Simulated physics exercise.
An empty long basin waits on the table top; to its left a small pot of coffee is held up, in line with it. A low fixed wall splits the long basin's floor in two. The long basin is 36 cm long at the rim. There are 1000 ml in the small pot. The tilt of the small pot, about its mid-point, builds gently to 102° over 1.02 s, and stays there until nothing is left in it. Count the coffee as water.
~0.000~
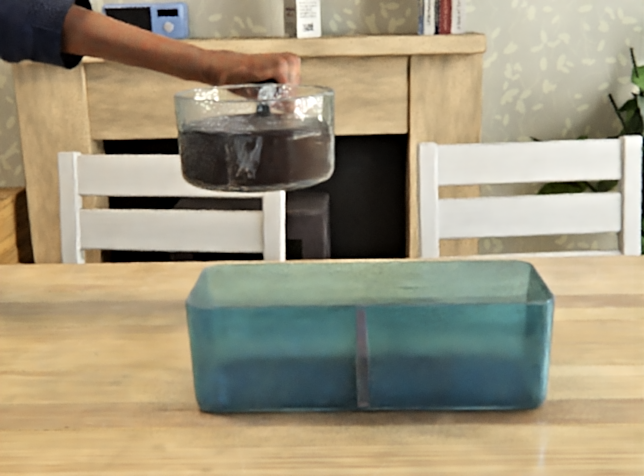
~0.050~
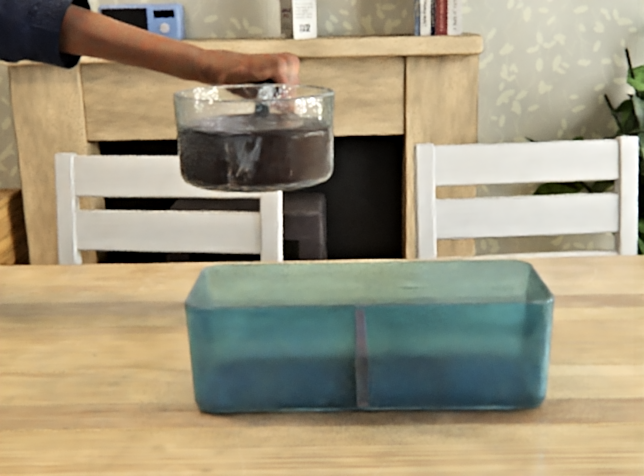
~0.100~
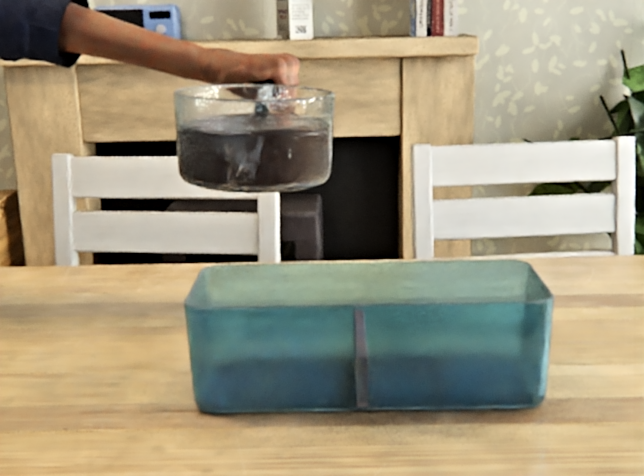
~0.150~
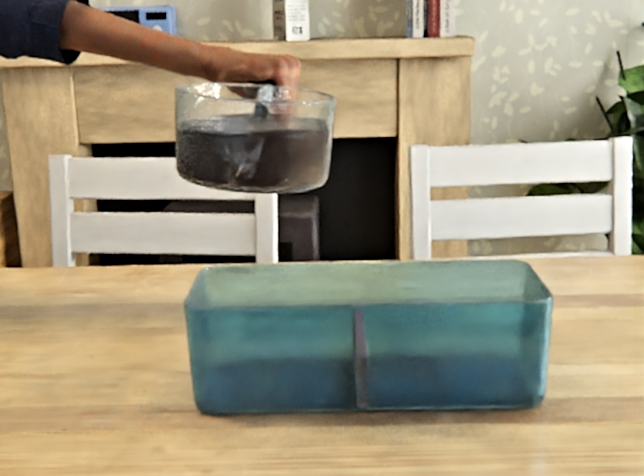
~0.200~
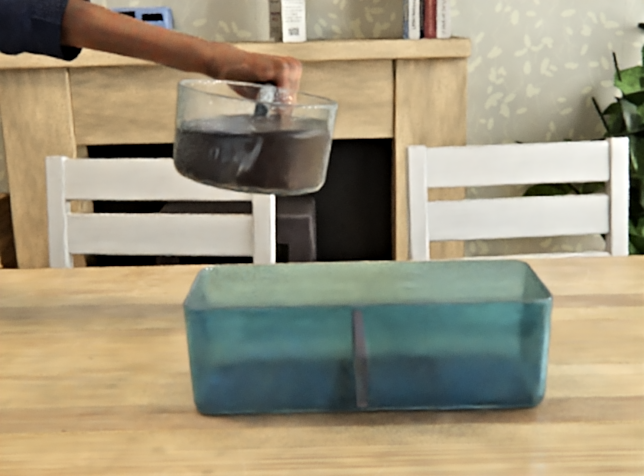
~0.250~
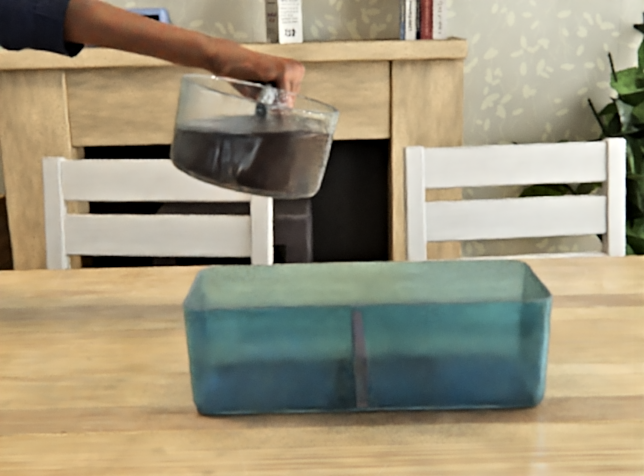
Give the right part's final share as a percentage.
The far part has some 81 per cent.
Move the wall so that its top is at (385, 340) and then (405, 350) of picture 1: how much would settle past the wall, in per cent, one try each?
First 60, then 45 per cent.
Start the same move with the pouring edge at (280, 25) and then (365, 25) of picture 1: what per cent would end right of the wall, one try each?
In turn about 50 and 95 per cent.
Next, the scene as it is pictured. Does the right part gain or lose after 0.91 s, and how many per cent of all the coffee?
The share moves up, by some 14 per cent.
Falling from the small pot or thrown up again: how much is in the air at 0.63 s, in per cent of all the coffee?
Some 30 per cent.
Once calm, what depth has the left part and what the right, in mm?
Left about 8 mm, right about 34 mm.
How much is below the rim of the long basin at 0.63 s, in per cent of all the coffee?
About 5 per cent.
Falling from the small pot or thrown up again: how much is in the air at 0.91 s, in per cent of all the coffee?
Near 14 in a hundred.
Then, 0.63 s in, the tilt is 70° and 65 per cent is still to pour, 0 is left of the wall and 4 right of it.
Then, 0.91 s in, the tilt is 99° and 16 per cent is still to pour, 4 is left of the wall and 67 right of it.
Then, 1.20 s in, the tilt is 102° and 2 per cent is still to pour, 15 is left of the wall and 80 right of it.
Then, 1.52 s in, the tilt is 102° and 0 per cent is still to pour, 18 is left of the wall and 81 right of it.
Finally, 18 per cent lies left of the wall, 81 right of it and 0 outside.
